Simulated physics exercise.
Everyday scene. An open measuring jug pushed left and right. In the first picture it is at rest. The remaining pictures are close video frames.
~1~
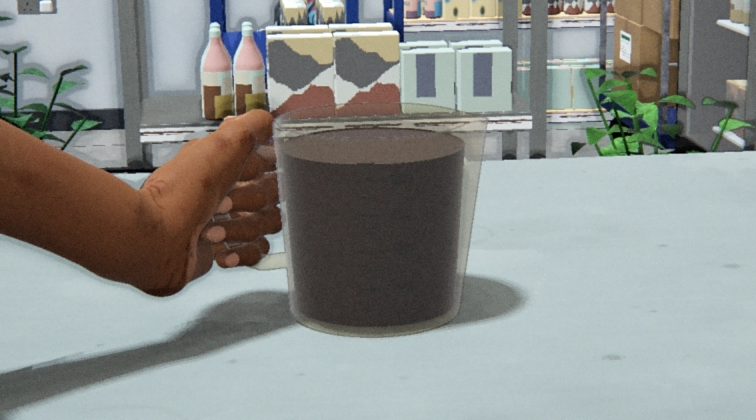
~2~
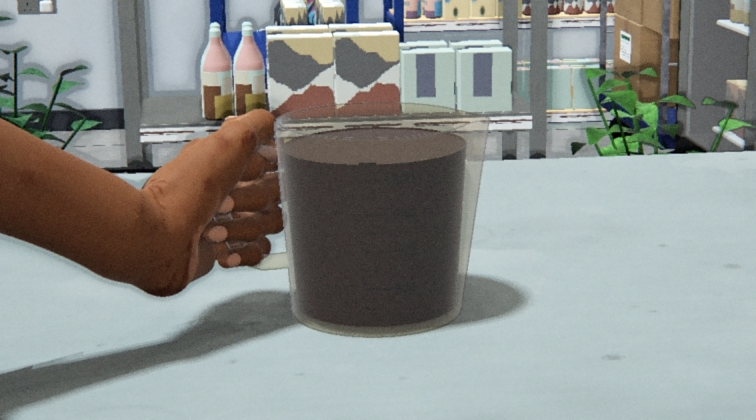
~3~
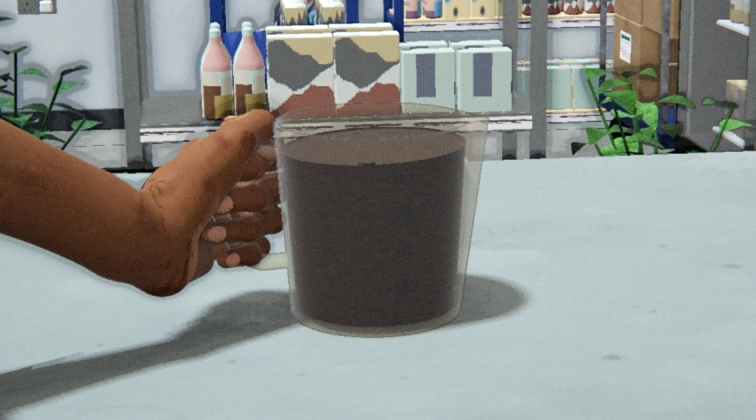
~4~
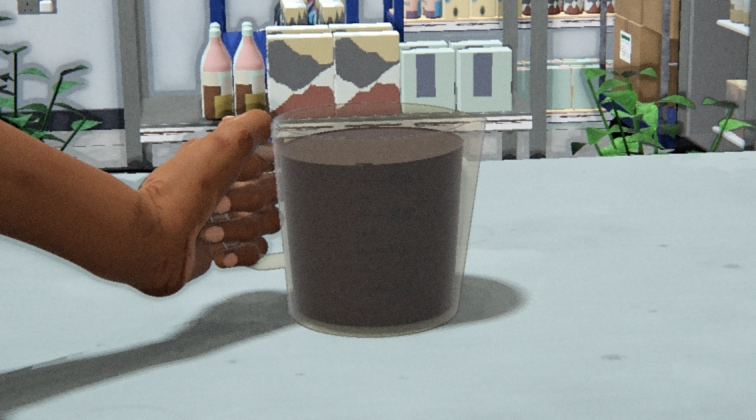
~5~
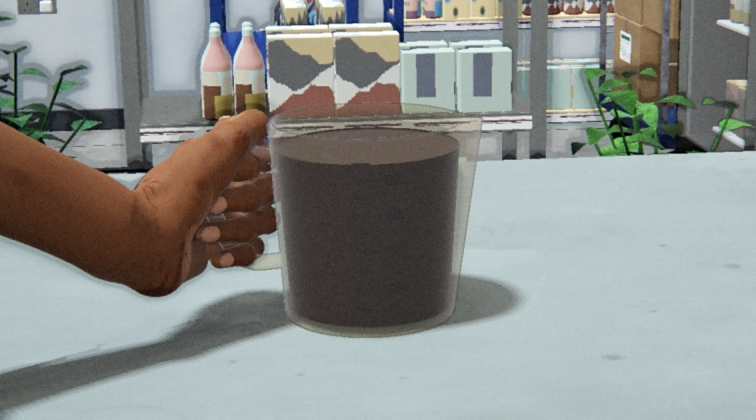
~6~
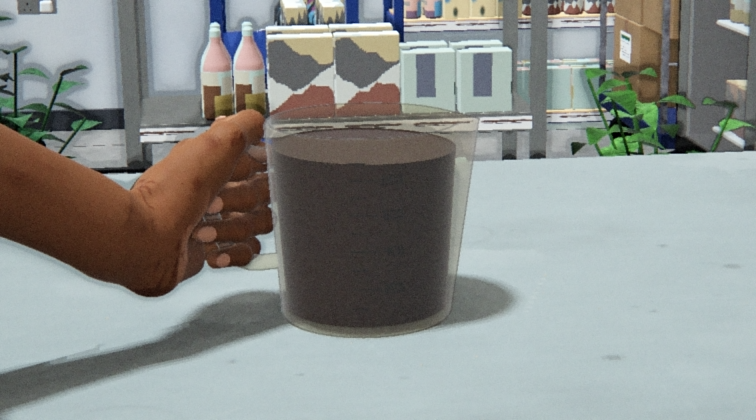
A clear measuring jug nearly full of dark liquid rests on a pale tabletop, a hand at its left side and shelves of cartons and bottles behind. It barely moves at first, then slides slightly left along with the hand, the liquid's surface staying about level.
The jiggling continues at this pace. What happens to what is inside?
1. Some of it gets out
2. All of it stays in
Option 2: All of it stays in.
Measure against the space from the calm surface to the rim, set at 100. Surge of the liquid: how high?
30 in a hundred.
Next, the highest wave so far stays far below the rim.
After that, the highest wave so far climbs under half way to the rim.
Finally, the highest wave so far climbs under half way to the rim; nothing has left it.
